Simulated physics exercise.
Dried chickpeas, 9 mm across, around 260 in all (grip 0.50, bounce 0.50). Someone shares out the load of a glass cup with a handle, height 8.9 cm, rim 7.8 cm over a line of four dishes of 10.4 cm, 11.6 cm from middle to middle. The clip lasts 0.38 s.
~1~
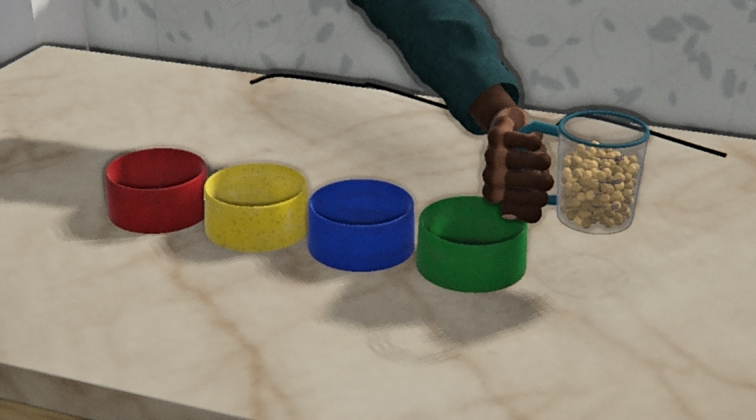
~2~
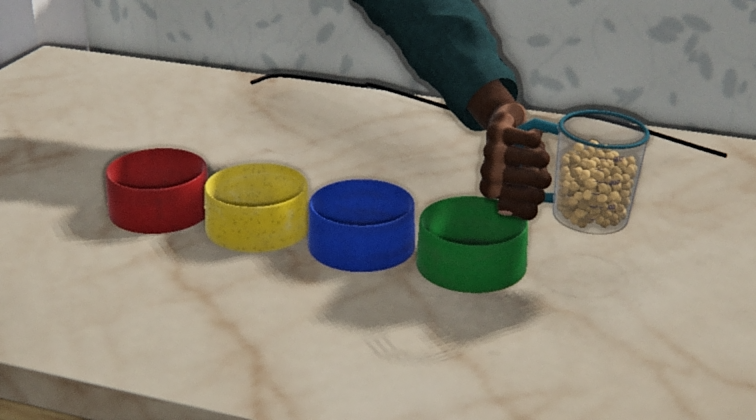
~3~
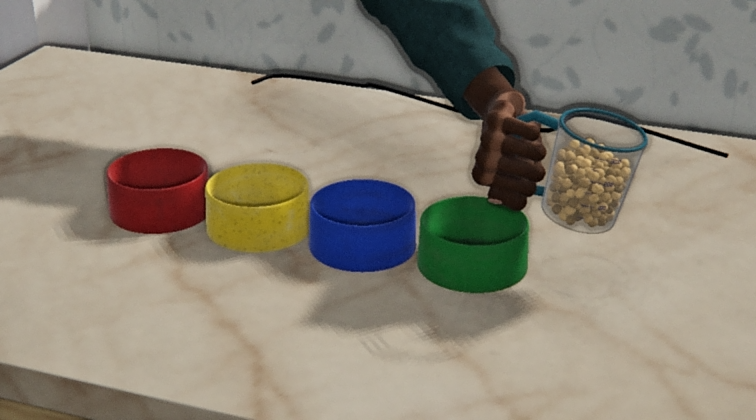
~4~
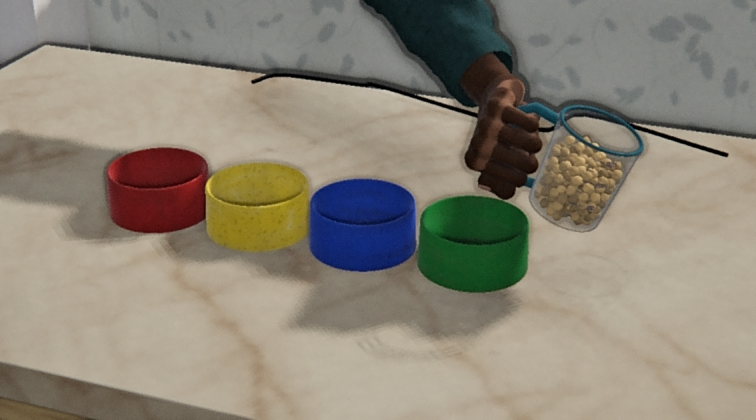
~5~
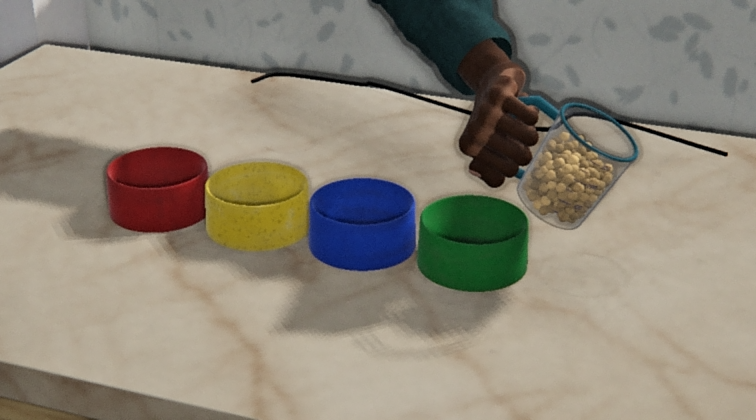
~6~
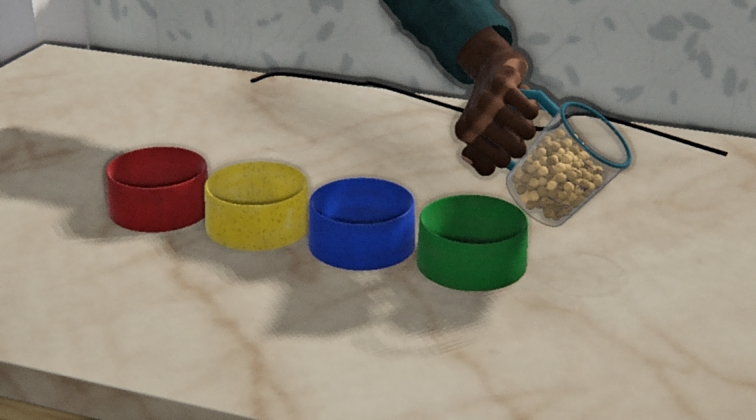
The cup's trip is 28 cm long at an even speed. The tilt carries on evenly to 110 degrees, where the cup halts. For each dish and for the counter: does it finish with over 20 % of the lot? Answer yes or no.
Red dish: No; blue dish: No; green dish: Yes; yellow dish: No; on the counter: Yes.
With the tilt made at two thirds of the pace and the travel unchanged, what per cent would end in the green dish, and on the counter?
In that case green 90, counter 0.
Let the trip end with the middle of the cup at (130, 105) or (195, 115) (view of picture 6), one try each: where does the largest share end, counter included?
The winner: Green; green.
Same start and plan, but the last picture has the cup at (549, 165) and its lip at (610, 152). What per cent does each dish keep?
Red 0; blue 50; green 40; yellow 0.
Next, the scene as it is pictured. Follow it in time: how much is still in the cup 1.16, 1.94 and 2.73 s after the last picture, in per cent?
In turn: 25, 0, 0.
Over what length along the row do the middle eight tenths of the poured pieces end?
About 13 cm.
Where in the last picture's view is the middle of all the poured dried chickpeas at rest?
At about (497, 259).
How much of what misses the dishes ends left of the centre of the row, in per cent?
Roughly 0 per cent.
Then, 1.16 s after the last picture, tilt 110 degrees; cup holds 25 %, green 40 %.
Then, 1.94 s after the last picture, tilt 110 degrees; cup holds 0 %, green 60 %.
Then, 2.73 s after the last picture, tilt 110 degrees; cup holds 0 %, green 60 %.
In the end, red 0 %, blue 0 %, green 60 %, yellow 0 %, counter 40 %.
